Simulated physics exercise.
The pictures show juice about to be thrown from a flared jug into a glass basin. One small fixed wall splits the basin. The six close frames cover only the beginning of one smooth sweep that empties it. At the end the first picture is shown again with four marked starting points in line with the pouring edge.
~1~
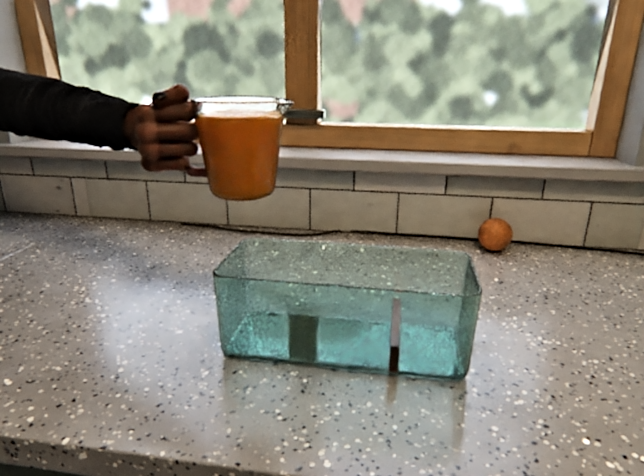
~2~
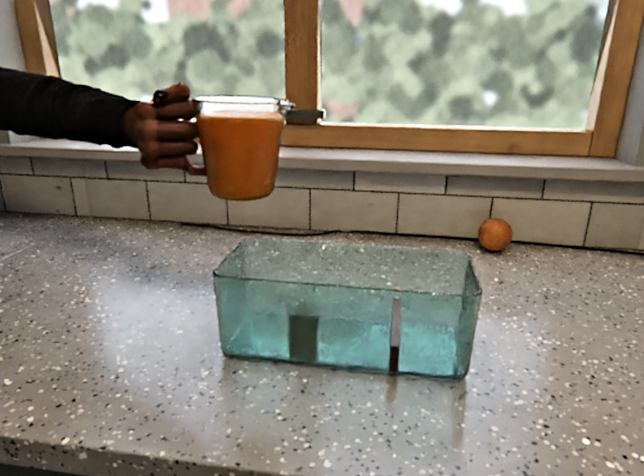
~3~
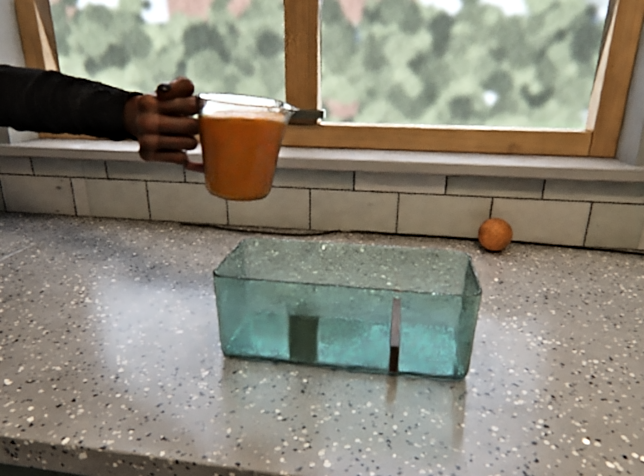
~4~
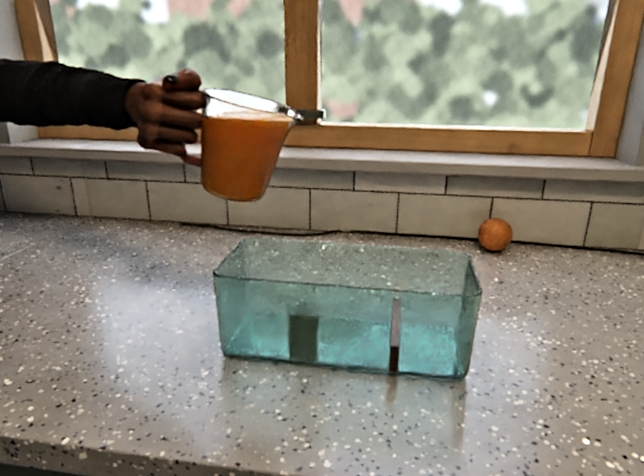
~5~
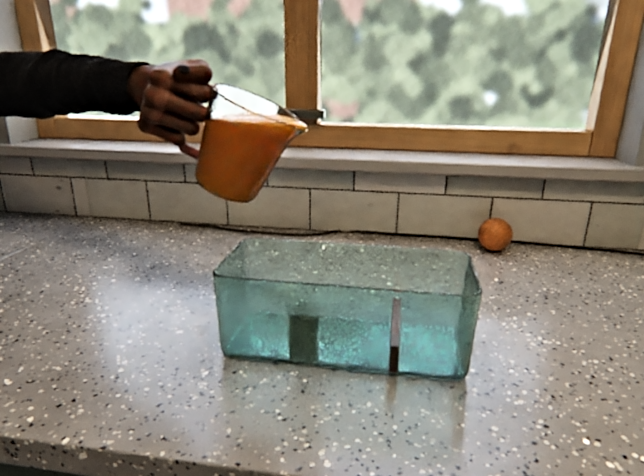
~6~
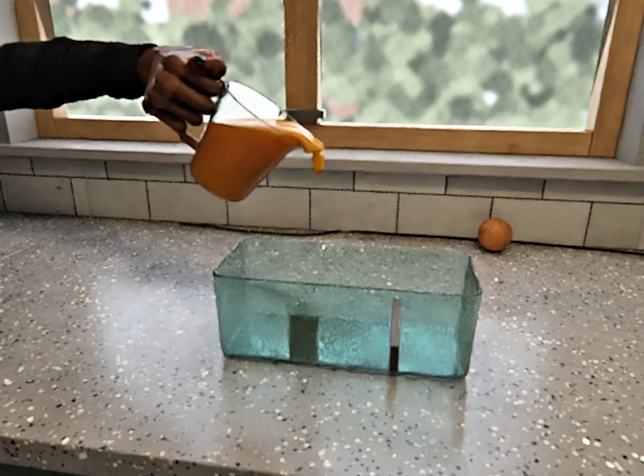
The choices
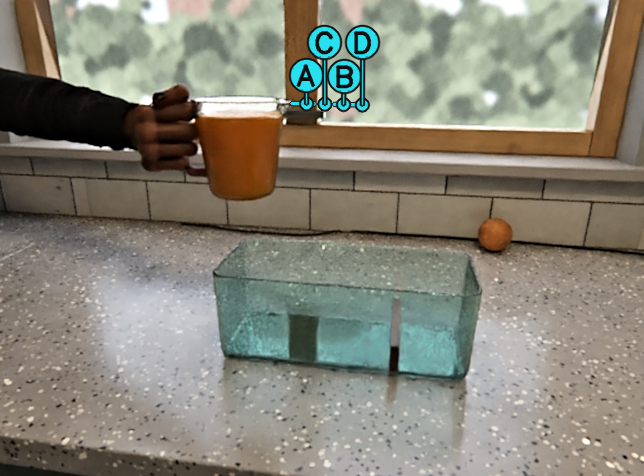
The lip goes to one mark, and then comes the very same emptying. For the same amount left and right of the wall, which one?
Take B.
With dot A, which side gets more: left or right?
More ends on the left.
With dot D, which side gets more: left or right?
More ends on the right.
On the marked copy, A at (306, 103); B at (343, 104); C at (324, 104); D at (362, 104).
With A, about 93 % ends left of the wall and 5 % right of it.
With B, about 48 % ends left of the wall and 51 % right of it.
With C, about 80 % ends left of the wall and 18 % right of it.
With D, about 34 % ends left of the wall and 64 % right of it.
